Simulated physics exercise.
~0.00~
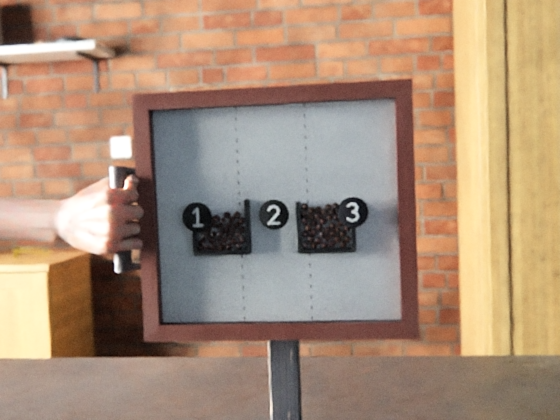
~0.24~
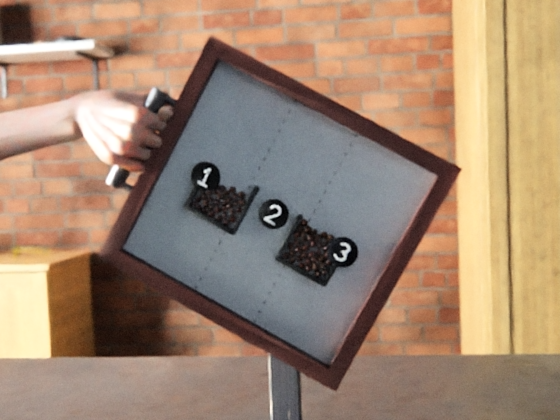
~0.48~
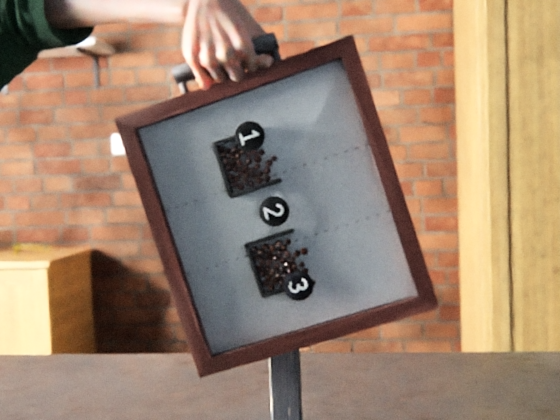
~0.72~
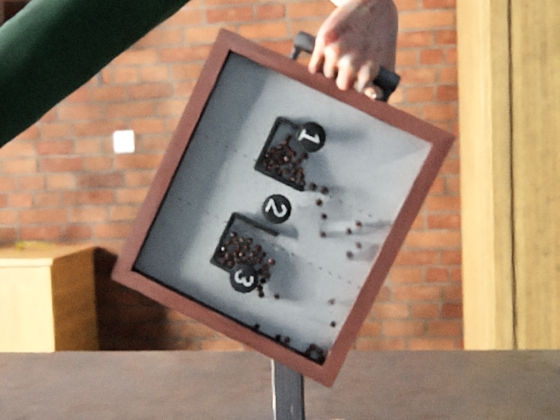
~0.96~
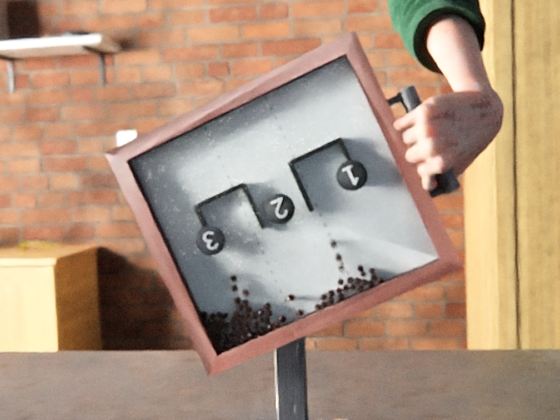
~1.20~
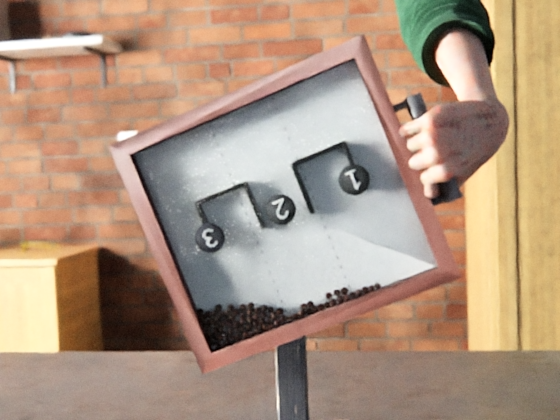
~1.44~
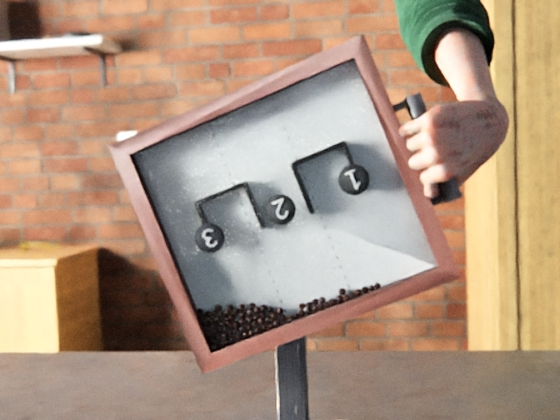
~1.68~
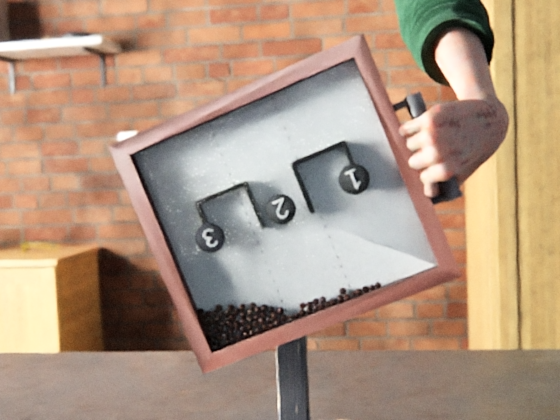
In a brick-walled room, a hand turning a framed case clockwise until nearly upside down, dark beads spilling from two trays and settling along the bottom.
